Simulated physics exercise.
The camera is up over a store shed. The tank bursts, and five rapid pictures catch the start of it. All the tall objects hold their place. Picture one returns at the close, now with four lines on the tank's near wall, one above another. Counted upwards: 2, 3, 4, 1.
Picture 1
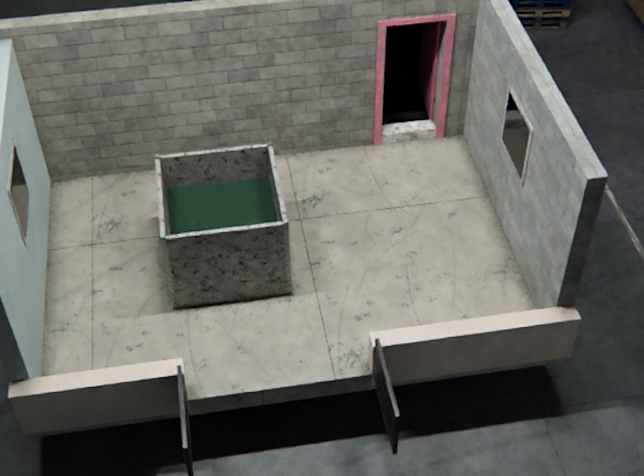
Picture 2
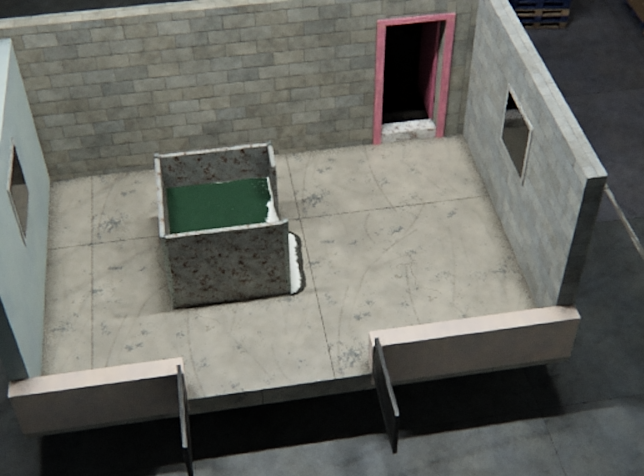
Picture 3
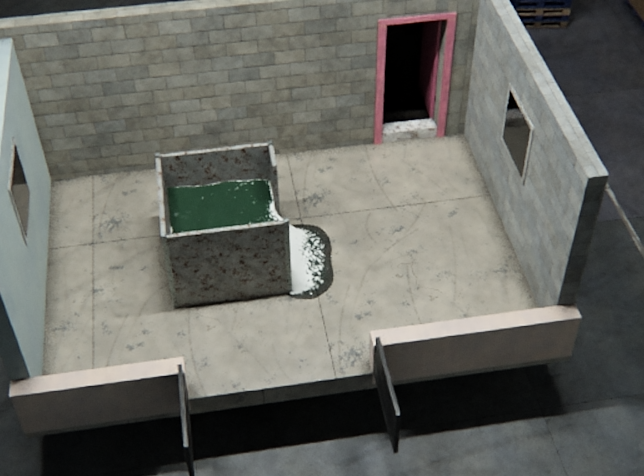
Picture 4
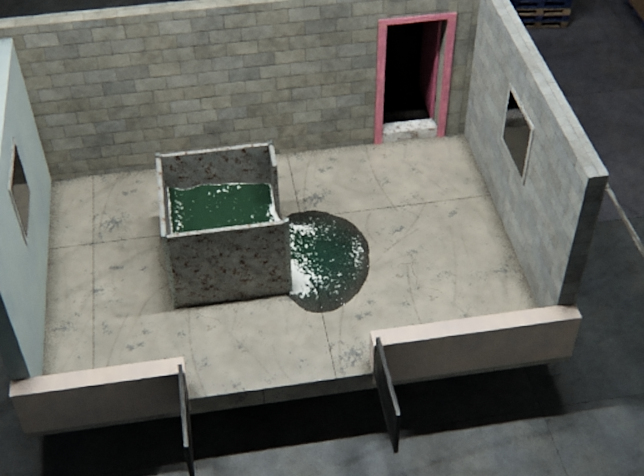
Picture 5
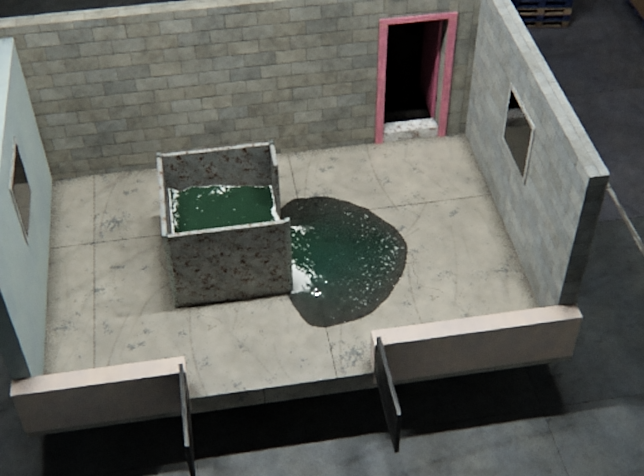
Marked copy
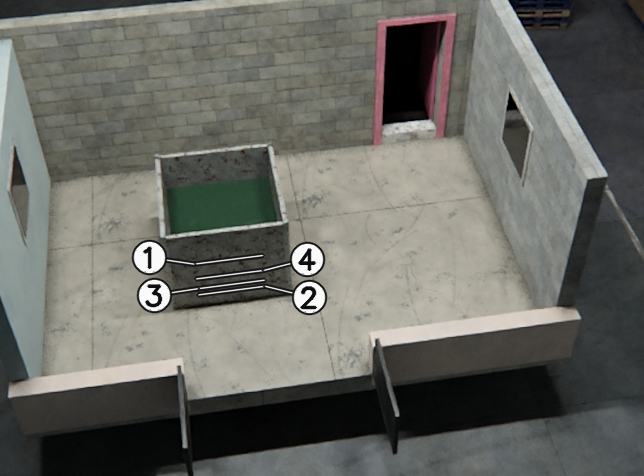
A roofless shed with grey block walls and a pale slab floor is seen from above, with the camera still. A dark, speckled square tank of green water stands left of centre, a pink-framed doorway is in the back wall to the right, and a gate stands open at the front. Water pours from the tank's right side, foaming white, and spreads rightward across the floor in a widening, dark green rounded pool.
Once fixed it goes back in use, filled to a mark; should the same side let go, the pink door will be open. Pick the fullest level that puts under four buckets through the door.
1 will do.
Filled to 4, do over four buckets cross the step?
No, not at all.
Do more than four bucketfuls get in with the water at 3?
No, that is safe.
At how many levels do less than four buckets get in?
All of the four.
In white, 1 at (228, 259); 2 at (232, 290); 3 at (231, 284); 4 at (230, 274); from the bottom up 2, 3, 4, 1.
With 1, a bucket or two gets in.
With 2, nothing gets over.
With 3, nothing gets over.
With 4, nothing gets over.
